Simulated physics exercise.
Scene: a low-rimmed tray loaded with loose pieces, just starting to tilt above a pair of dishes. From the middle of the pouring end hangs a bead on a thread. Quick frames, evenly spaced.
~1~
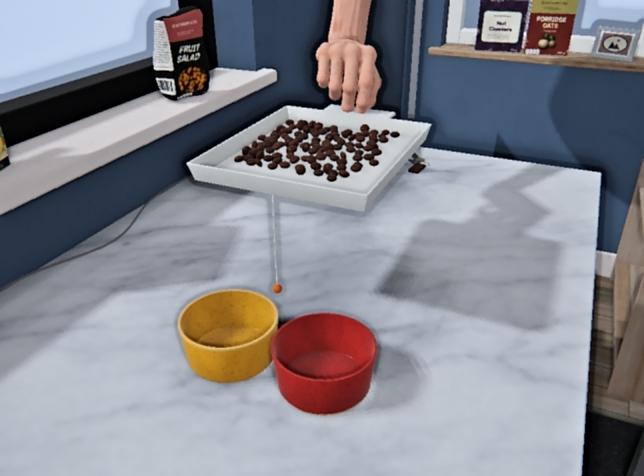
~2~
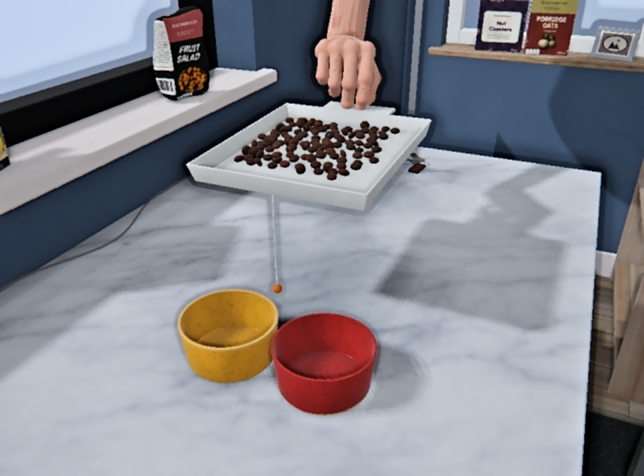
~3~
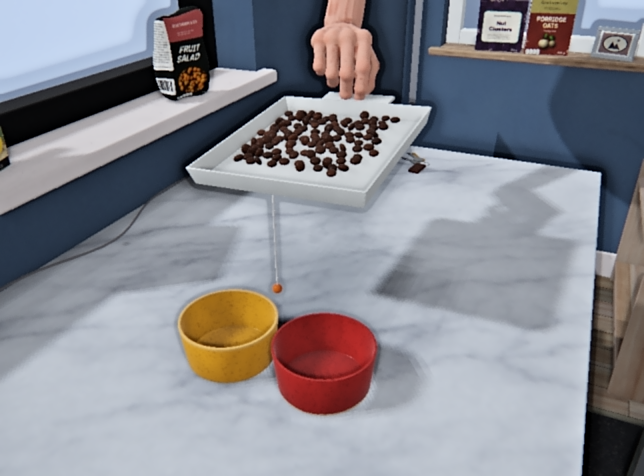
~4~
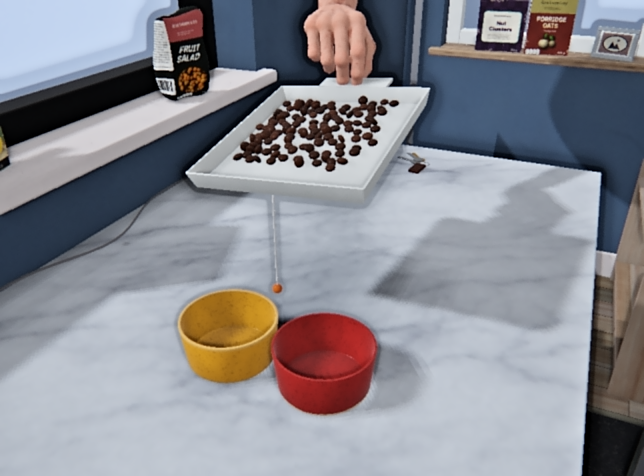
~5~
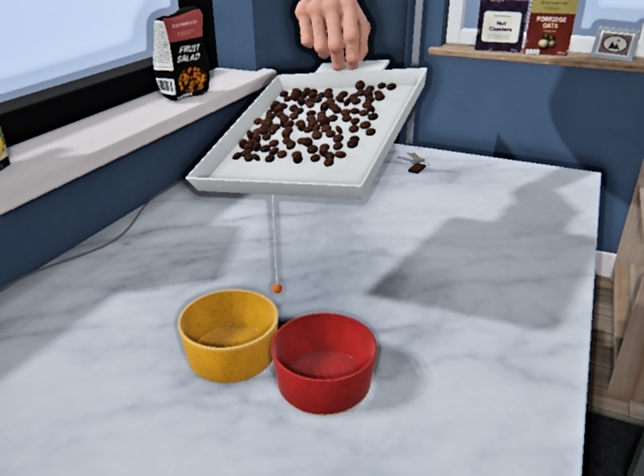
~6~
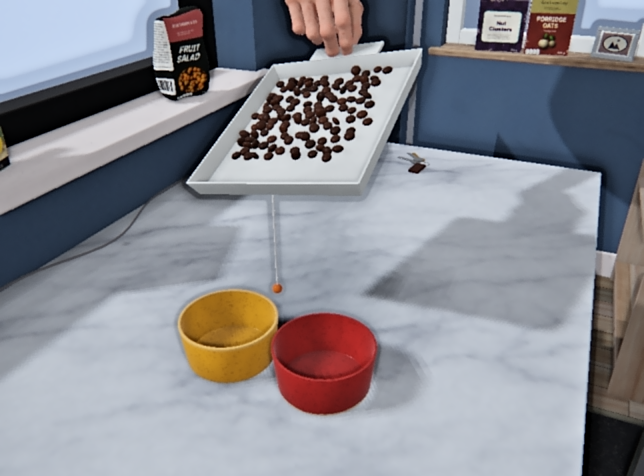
At the start, a hand holds a pale, low-rimmed tray of small dark brown pieces level above a yellow dish and a red dish, with a bead hanging on a thread. The hand then gradually raises the back of the tray, tilting it toward its front left corner.
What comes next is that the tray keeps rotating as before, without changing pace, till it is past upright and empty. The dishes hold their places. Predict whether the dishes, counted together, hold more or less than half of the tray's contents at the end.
Pretty clear the dishes gather a lesser part of what falls.
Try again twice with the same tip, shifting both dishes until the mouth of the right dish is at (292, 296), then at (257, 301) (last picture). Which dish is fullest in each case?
Try 1: The dish to the left; try 2: The dish to the left.
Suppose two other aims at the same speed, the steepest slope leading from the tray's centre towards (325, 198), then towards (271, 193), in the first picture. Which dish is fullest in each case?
The first try favours the dish to the right; the second favours the dish to the left.
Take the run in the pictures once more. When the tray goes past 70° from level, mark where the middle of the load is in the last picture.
Around (221, 178).
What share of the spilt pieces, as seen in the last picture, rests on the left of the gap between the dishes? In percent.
I'd put it at close to 100 per cent.
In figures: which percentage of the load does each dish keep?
Looks like close to 20 % lands in the left dish and close to 0 % in the right one.
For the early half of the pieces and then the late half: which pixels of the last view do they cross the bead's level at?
Around (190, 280) at first; around (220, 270) after that.
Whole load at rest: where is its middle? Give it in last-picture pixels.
Last view, resting centre - approx. (190, 331).
Soon after the last picture, tray tipped steeply; nearly all on the tray; a small part in the air.
A little later, tray tipped past a quarter turn; a small part on the tray; about a quarter in the left dish; about two thirds outside both; a small part in the air.
Later still, tray tipped past a quarter turn; about a quarter in the left dish; most outside both.
At rest, tray tipped past a quarter turn; none in the right dish; about a quarter in the left dish; most outside both.
